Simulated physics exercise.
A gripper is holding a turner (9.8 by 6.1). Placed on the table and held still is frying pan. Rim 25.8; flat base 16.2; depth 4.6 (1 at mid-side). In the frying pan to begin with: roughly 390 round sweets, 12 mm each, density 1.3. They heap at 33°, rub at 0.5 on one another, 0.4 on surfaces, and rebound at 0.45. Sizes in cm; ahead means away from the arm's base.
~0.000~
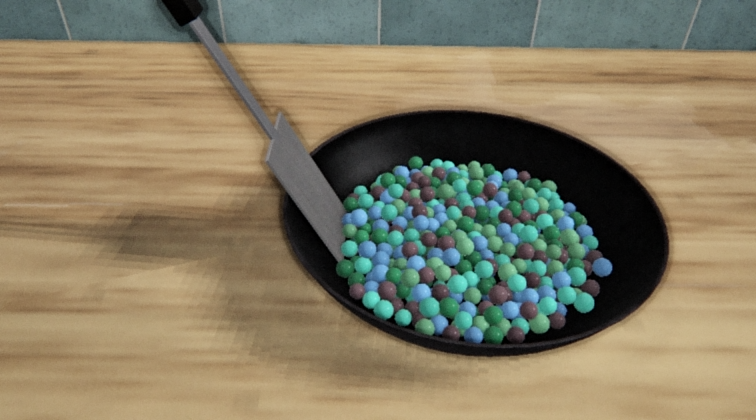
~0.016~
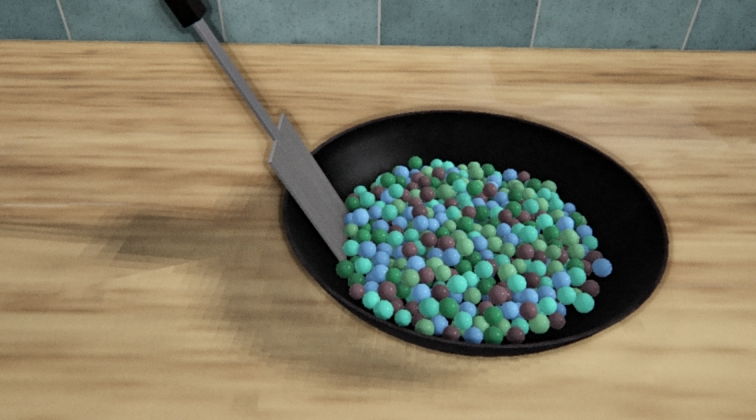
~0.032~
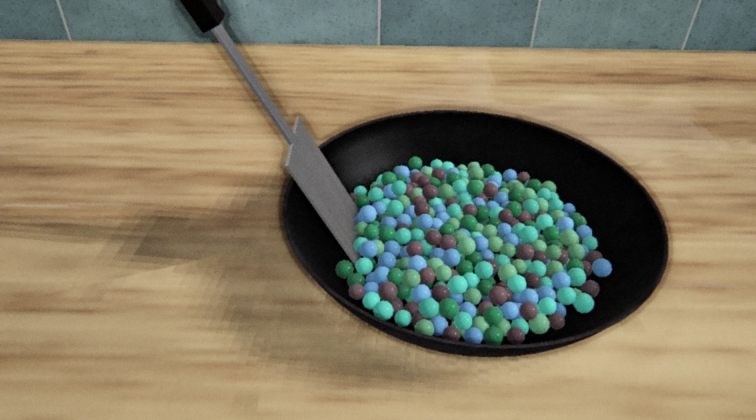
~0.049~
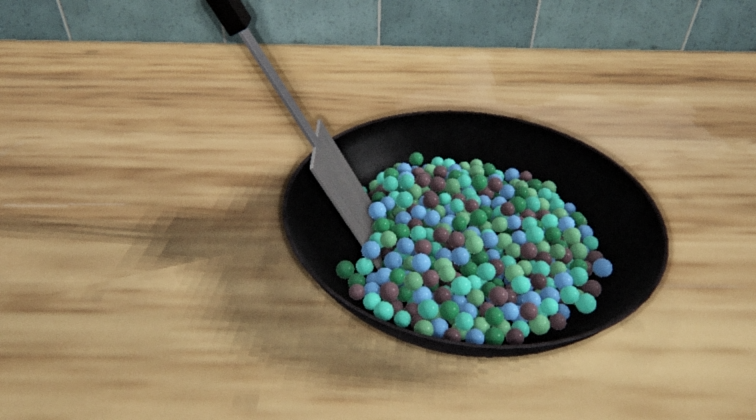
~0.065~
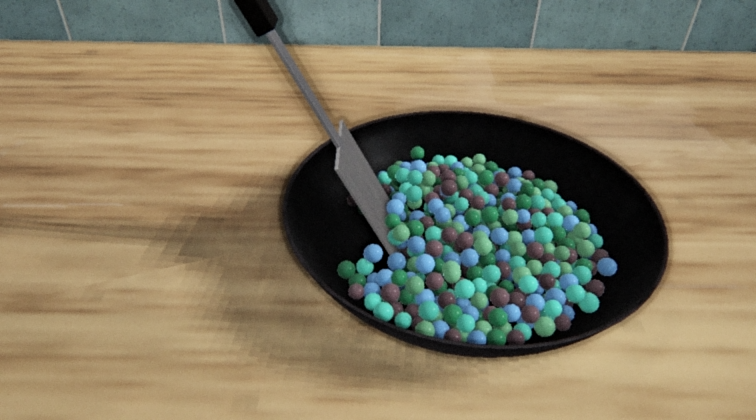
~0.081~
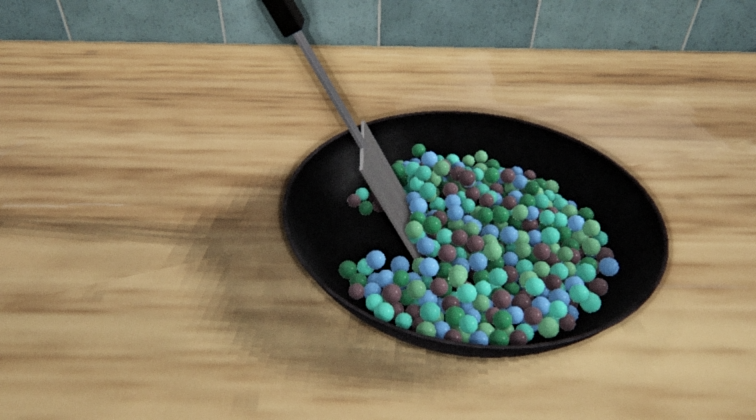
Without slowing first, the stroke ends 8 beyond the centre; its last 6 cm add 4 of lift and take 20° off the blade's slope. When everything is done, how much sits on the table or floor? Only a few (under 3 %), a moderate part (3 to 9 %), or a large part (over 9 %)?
A large part.
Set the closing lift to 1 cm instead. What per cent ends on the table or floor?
You'd expect near 5 percent of it there.
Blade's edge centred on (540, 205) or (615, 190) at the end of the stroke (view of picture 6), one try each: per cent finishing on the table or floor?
First try about 5 percent, second about 20 percent.
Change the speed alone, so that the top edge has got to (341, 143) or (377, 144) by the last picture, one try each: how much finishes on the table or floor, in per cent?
Roughly 10 and 10 percent.
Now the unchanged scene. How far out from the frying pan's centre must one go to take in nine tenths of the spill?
The distance is roughly 40 cm.
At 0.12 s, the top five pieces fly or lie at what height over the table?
Estimated height above table: Approx. 6 cm.
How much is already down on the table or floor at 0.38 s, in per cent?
My estimate is roughly 10 %.
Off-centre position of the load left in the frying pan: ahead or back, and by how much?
About 3.5 centimetres ahead.
By 0.12 s, sloping 63°, highest piece 7 above the table; 391 in the frying pan.
By 0.16 s, sloping 56°, highest piece 7 above the table; 391 in the frying pan.
By 0.38 s, sloping 43°, highest piece 6 above the table; 342 in the frying pan, 39 on the table or floor, 10 on the blade or in flight.
By 1.43 s, sloping 43°, highest piece 4 above the table; 342 in the frying pan, 49 on the table or floor.
Final count, 342 in the frying pan, 49 on the table or floor. That is 13 % on the table or floor.
